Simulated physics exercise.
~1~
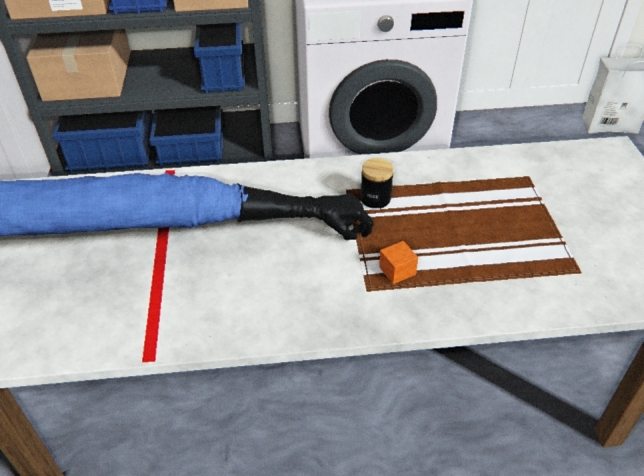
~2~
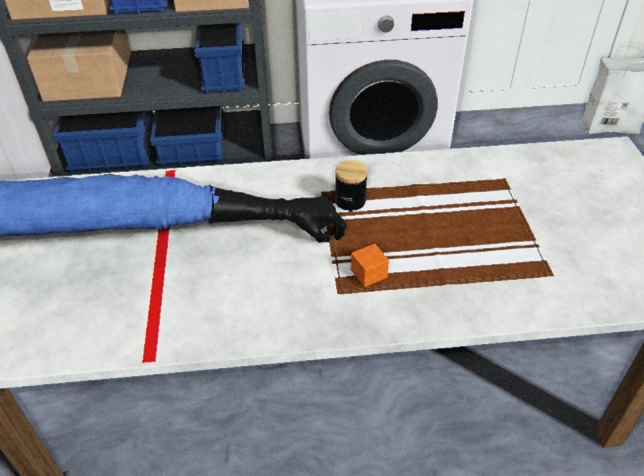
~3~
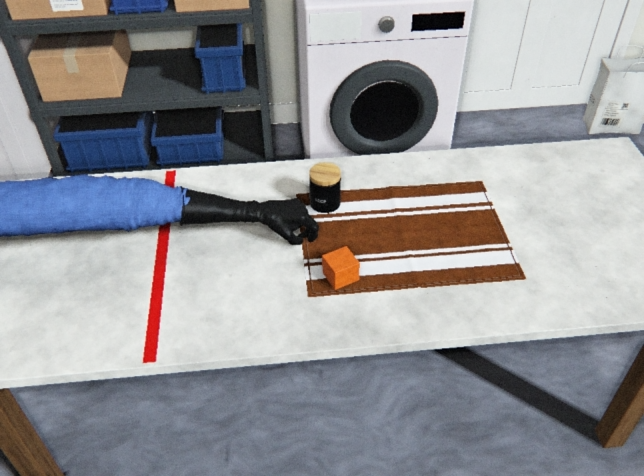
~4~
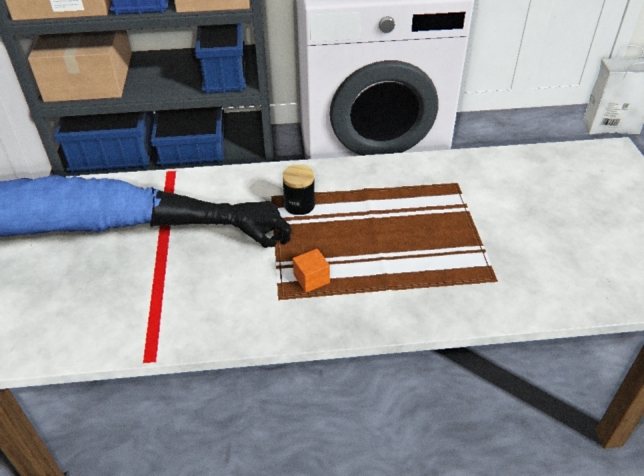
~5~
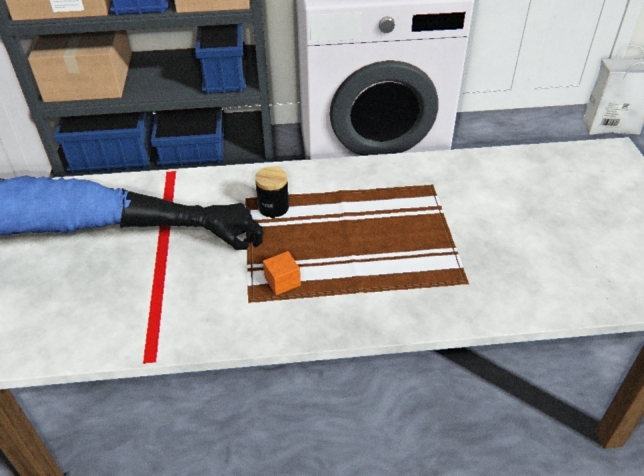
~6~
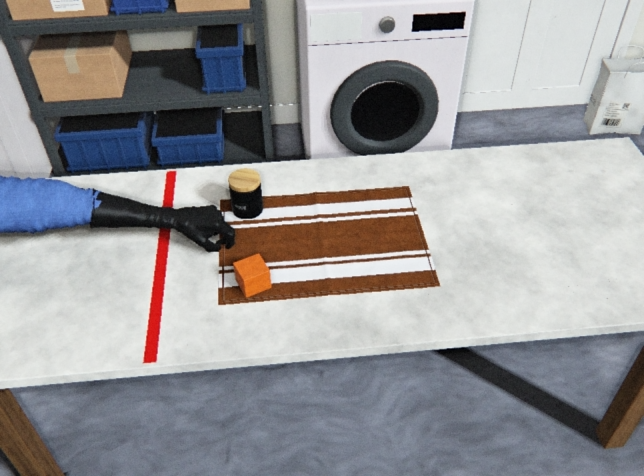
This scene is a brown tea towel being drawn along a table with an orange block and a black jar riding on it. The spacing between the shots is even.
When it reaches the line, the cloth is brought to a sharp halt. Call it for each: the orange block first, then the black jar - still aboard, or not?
My call: The orange block not aboard; the black jar not aboard.
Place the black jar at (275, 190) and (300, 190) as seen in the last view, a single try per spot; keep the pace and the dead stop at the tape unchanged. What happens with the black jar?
It slips off the end at the first place and slips off the end at the second.
Then, 0.06 s past the final frame, hem short of the tape; orange block on the cloth near (217, 278); black jar on the cloth near (214, 196).
Then, 0.17 s past the final frame, hem at the tape; orange block ahead of the hem near (155, 283); black jar ahead of the hem near (159, 201).
When it is over, hem at the tape; orange block ahead of the hem near (68, 291); black jar ahead of the hem near (80, 208). The orange block leaves the cloth and the black jar shoots off the front.
